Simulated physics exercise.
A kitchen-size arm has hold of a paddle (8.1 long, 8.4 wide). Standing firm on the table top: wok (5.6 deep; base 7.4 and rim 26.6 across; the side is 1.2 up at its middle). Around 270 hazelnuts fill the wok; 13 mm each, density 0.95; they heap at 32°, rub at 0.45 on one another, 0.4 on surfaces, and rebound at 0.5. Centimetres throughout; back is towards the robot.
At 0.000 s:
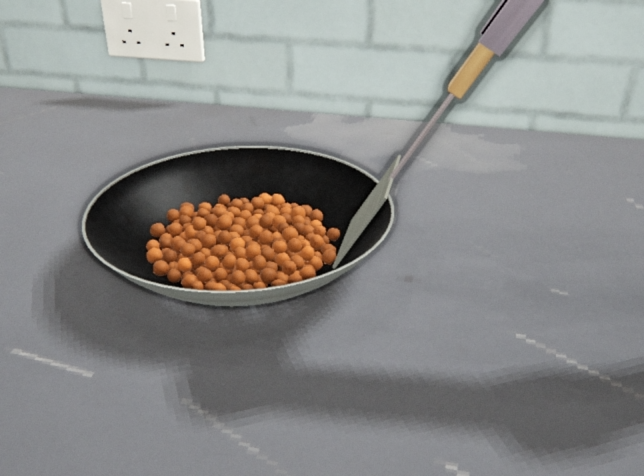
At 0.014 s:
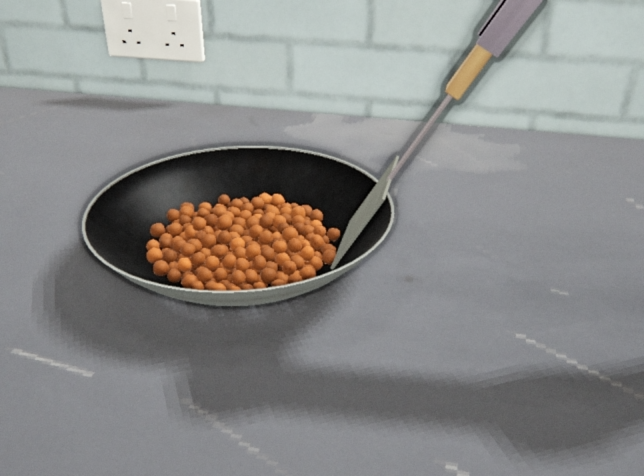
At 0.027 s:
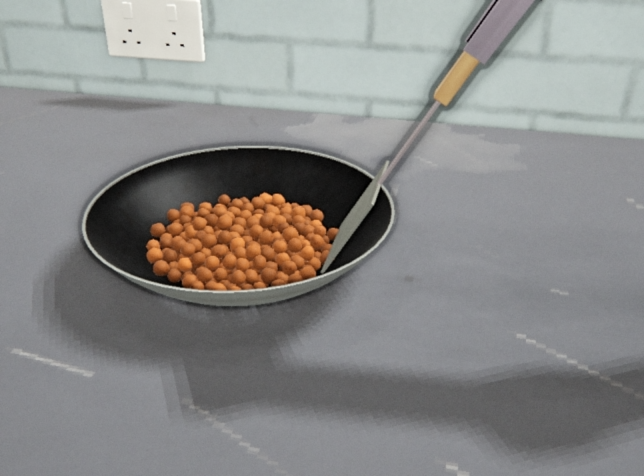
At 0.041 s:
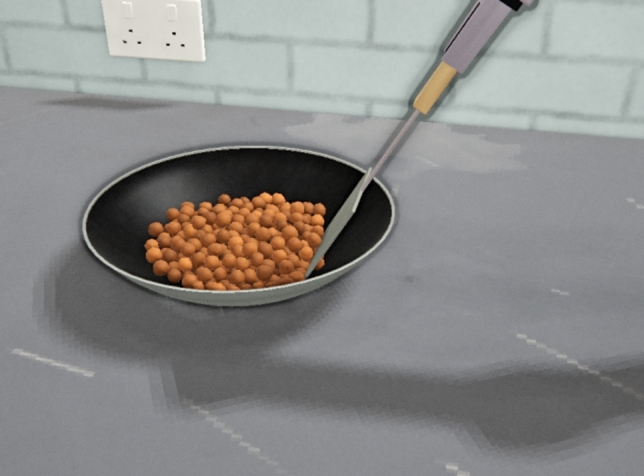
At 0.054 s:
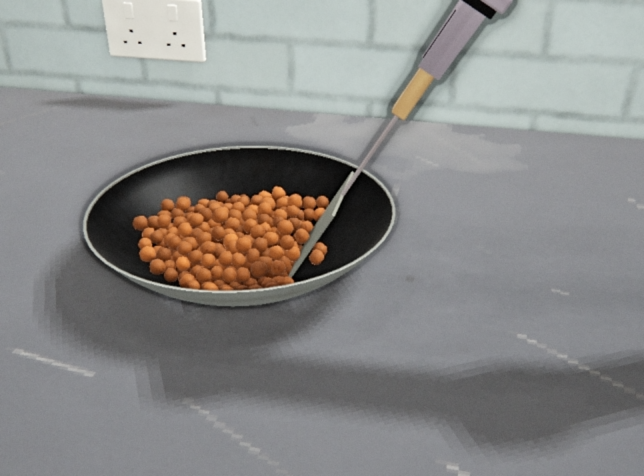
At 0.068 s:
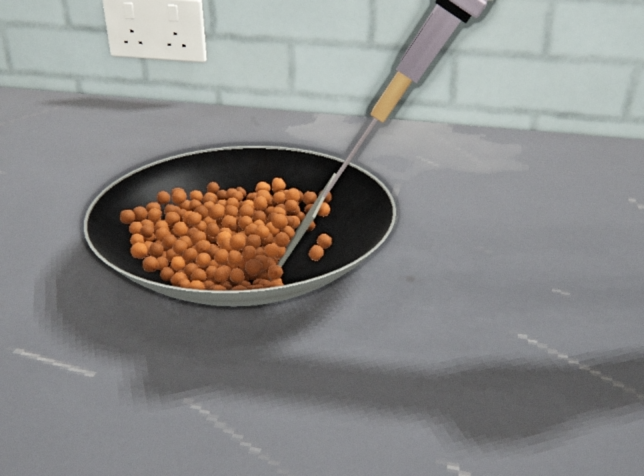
The footage shows a robot arm holding a paddle at the right side of a dark wok of round brown hazelnuts on a grey table top, then sweeping it left through the heap, pushing many leftward while a few remain behind.
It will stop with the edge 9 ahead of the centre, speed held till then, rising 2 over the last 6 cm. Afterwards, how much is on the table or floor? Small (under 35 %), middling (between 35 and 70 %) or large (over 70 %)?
Answer: Middling; between 35 and 70 % of the hazelnuts finish on the table or floor.
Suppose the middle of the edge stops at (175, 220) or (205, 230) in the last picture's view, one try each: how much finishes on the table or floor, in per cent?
Some 40 and 15 per cent.
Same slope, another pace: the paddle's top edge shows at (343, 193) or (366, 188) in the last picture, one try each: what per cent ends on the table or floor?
About 50 and 30 per cent.
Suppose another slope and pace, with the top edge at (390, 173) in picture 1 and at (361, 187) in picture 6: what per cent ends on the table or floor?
Some 25 per cent.
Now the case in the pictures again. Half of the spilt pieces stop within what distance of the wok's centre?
Roughly 40 cm.
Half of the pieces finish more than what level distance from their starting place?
About 13 cm.
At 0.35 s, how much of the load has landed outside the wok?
Some 20 per cent.
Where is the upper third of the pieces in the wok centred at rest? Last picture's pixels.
Near (176, 238).
By 0.10 s, sloping 60°, highest piece 6 above the table; 266 in the wok.
By 0.13 s, sloping 60°, highest piece 7 above the table; 264 in the wok, 2 on the blade or in flight.
By 0.35 s, sloping 60°, highest piece 20 above the table; 131 in the wok, 48 on the table or floor, 87 on the blade or in flight.
By 1.40 s, sloping 60°, highest piece 7 above the table; 135 on the table or floor, 131 in the wok.
Final count, 135 on the table or floor, 131 in the wok. That is 51 % on the table or floor.
